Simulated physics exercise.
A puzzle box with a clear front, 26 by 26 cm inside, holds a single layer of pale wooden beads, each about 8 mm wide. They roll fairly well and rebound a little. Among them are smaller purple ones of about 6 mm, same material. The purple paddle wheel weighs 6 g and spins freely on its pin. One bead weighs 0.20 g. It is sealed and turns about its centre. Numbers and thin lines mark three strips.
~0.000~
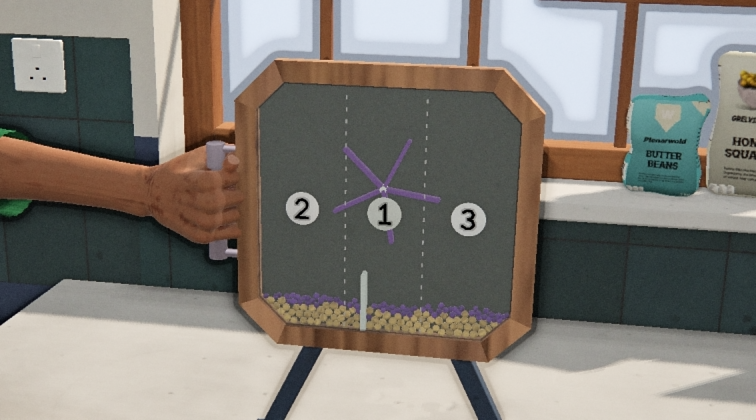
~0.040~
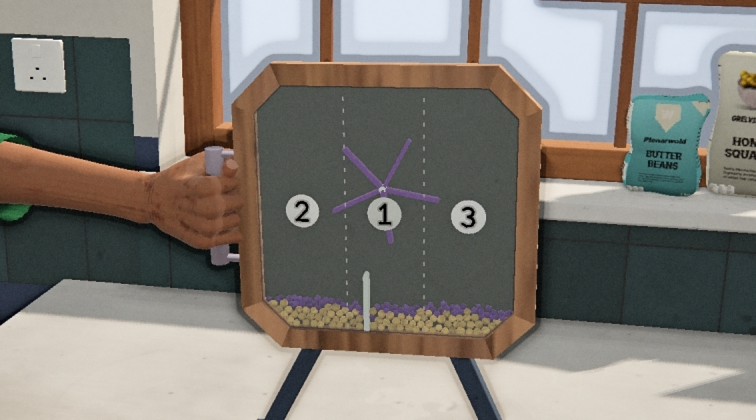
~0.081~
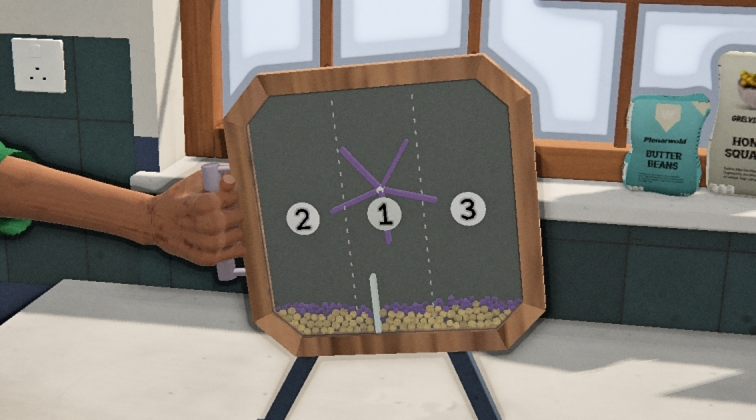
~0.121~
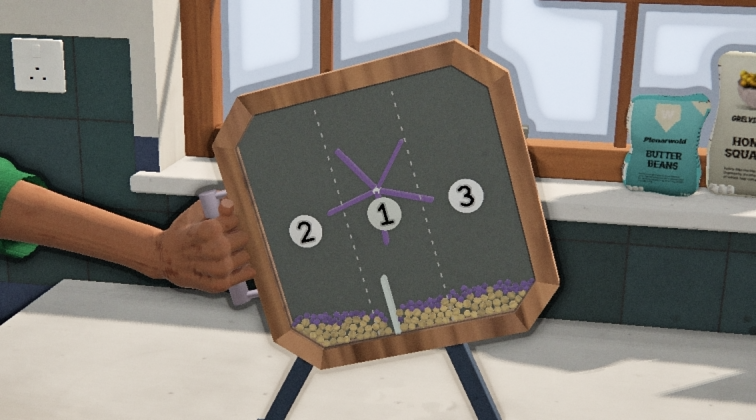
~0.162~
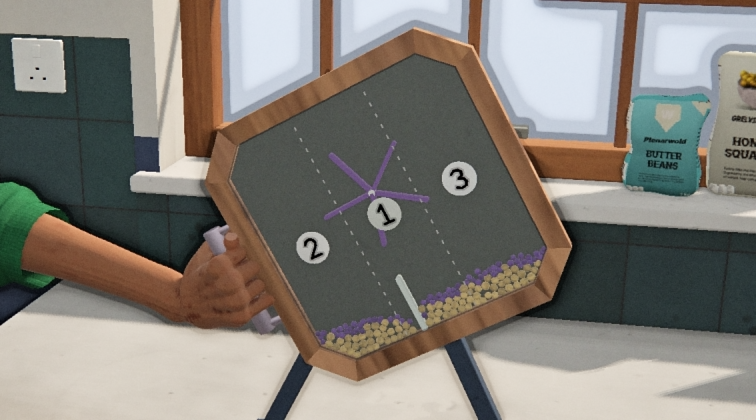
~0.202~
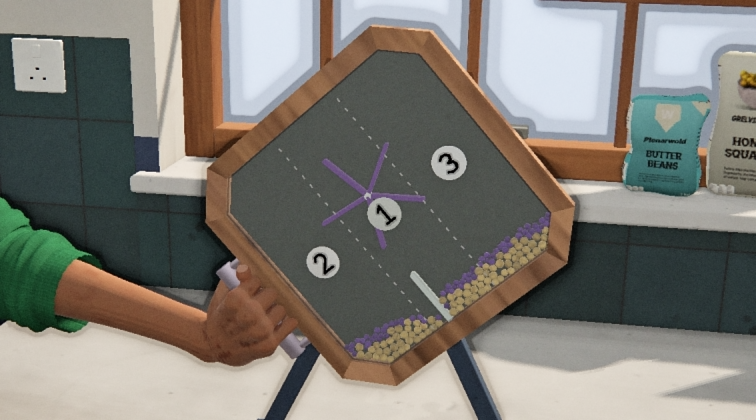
On a kitchen counter by a window, a hand grips the side handle of a wooden-framed, clear-fronted box holding pale and purple beads below a purple paddle wheel. The box stands level, then the hand moves downward and turns it steadily anticlockwise, leaving it steeply tilted with the beads sloping up to the right.
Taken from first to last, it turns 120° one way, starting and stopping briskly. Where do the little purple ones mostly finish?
The one marked 2.
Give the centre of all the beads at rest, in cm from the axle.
About 1 cm right and 12 cm below.
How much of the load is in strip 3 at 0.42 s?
Roughly 20 per cent.
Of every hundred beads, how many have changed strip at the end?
About 65 per cent.
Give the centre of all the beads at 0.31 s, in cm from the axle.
About 10 cm right and 3 cm below.
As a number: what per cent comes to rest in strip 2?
Roughly 100 per cent.
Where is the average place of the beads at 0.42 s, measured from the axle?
About 10 cm right and 2 cm above.
After 0.31 s, it stands 76° anticlockwise; the beads' middle is 10 cm right of and 3 cm below the centre; no. 1, 30 %, no. 2, 40 %, no. 3, 30 %; small ones, no. 1, 30 %, no. 2, 35 %, no. 3, 35 %.
After 0.42 s, it stands 109° anticlockwise; the beads' middle is 10 cm right of and 2 cm above the centre; no. 1, 40 %, no. 2, 40 %, no. 3, 20 %; small ones, no. 1, 45 %, no. 2, 35 %, no. 3, 15 %.
After 0.52 s, it stands 120° anticlockwise; the beads' middle is 8 cm right of and 1 cm above the centre; no. 1, 45 %, no. 2, 40 %, no. 3, 15 %; small ones, no. 1, 50 %, no. 2, 40 %, no. 3, 10 %.
All still by 2.8 s, it stands 120° anticlockwise; no. 1, 0 %, no. 2, 100 %, no. 3, 0 %; small ones, no. 2, 100 %.
